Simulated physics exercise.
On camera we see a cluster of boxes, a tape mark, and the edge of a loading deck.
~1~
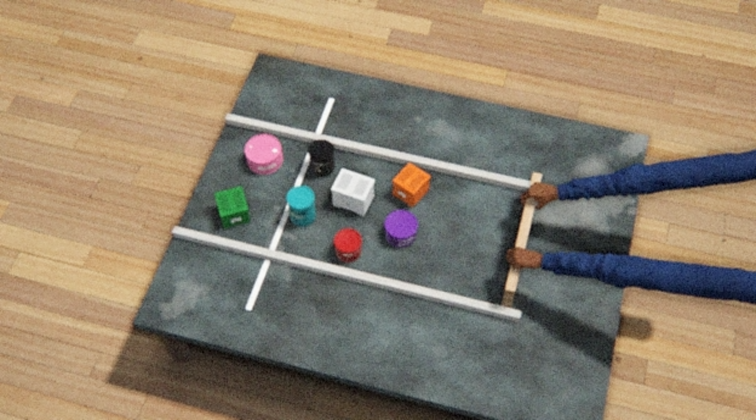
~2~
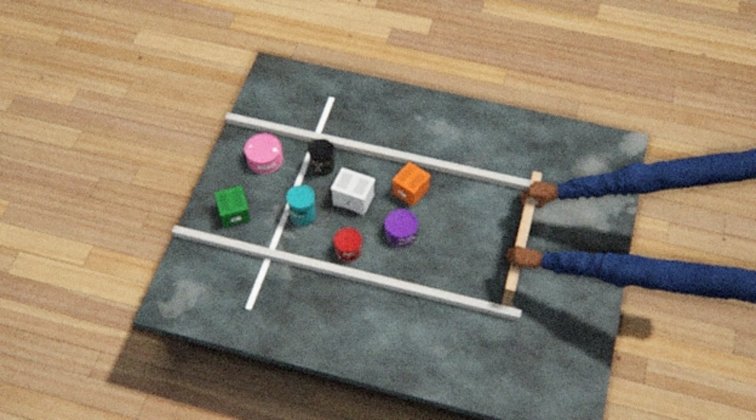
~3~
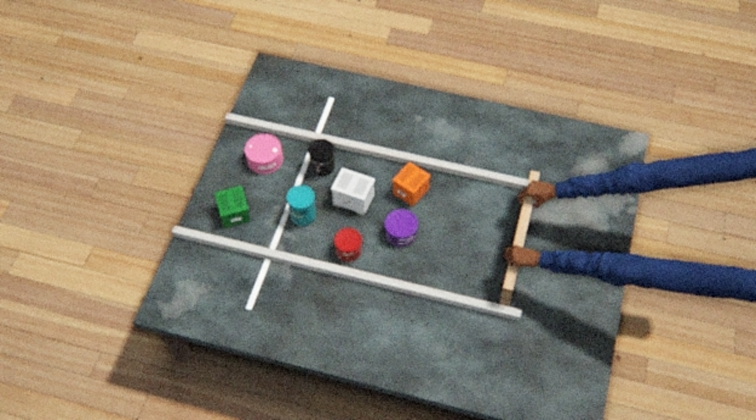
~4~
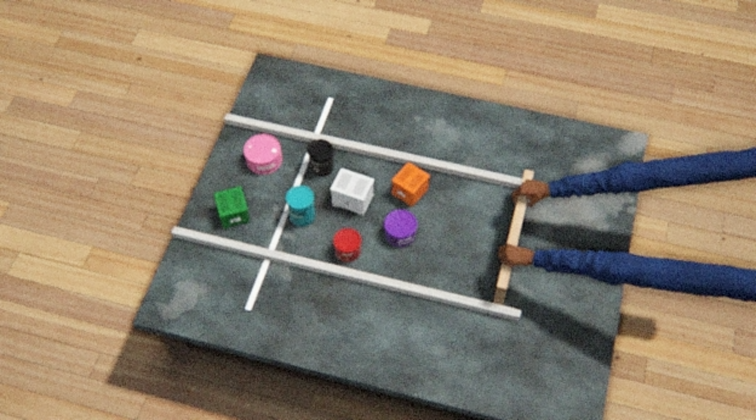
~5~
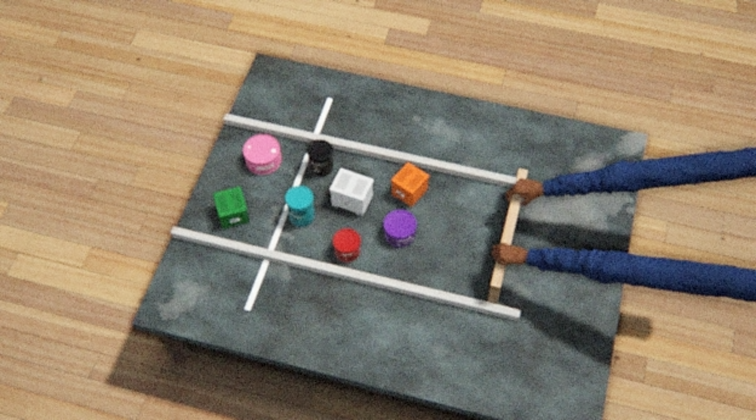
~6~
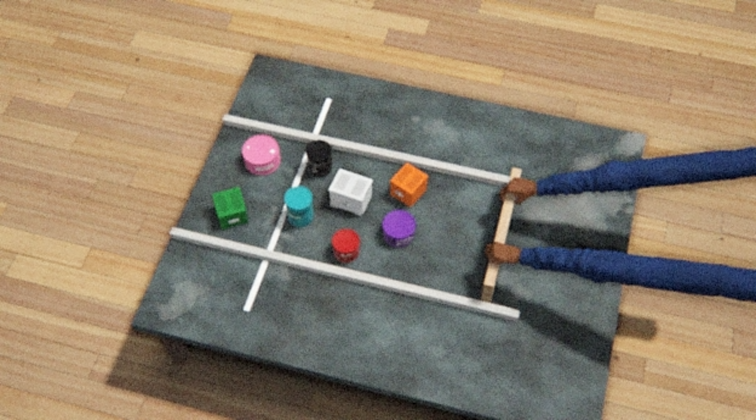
Two blue-sleeved arms reach in from the right, gripping a wooden plank on a dark, mottled deck above a wood floor, seen from above at a slant. Between two pale rails sit pink, black, green, turquoise, white, red, orange and purple boxes and round containers, with white tape crossing at left. The hands slide the plank slightly leftward, not touching the containers, while the view barely shifts.
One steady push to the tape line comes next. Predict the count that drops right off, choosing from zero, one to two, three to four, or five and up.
The count is zero.
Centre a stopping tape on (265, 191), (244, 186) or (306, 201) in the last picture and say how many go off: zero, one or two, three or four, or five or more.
Going one by one, the answers are none, one or two and none.
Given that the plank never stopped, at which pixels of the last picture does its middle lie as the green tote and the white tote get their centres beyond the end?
The middle is at (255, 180) when it's the green tote, and at (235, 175) when it's the white tote.
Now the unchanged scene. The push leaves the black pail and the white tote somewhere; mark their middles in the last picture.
First object: (267, 147); second object: (256, 178).
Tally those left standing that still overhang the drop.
In total, 0 of them.
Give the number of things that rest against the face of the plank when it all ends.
The count in contact is 3.
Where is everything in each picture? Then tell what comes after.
In the first picture, green tote (233, 208); pink canister (264, 154); turquoise pail (302, 207); plank (522, 240); tape (293, 197).
In the second picture, pink canister (264, 154); orange tote (411, 185).
In the third picture, turquoise pail (302, 206); red pail (348, 245).
In the fourth picture, green tote (232, 208); black pail (321, 158).
In the fifth picture, pink canister (262, 154); purple pail (400, 229).
In the sixth picture, green tote (231, 209); pink canister (261, 155); turquoise pail (300, 207); plank (501, 235); tape (291, 197).
Early on, none off yet; green tote at rest near (231, 209); pink canister at rest near (261, 155); turquoise pail at rest near (300, 207).
Finally, the number that fall off is zero.
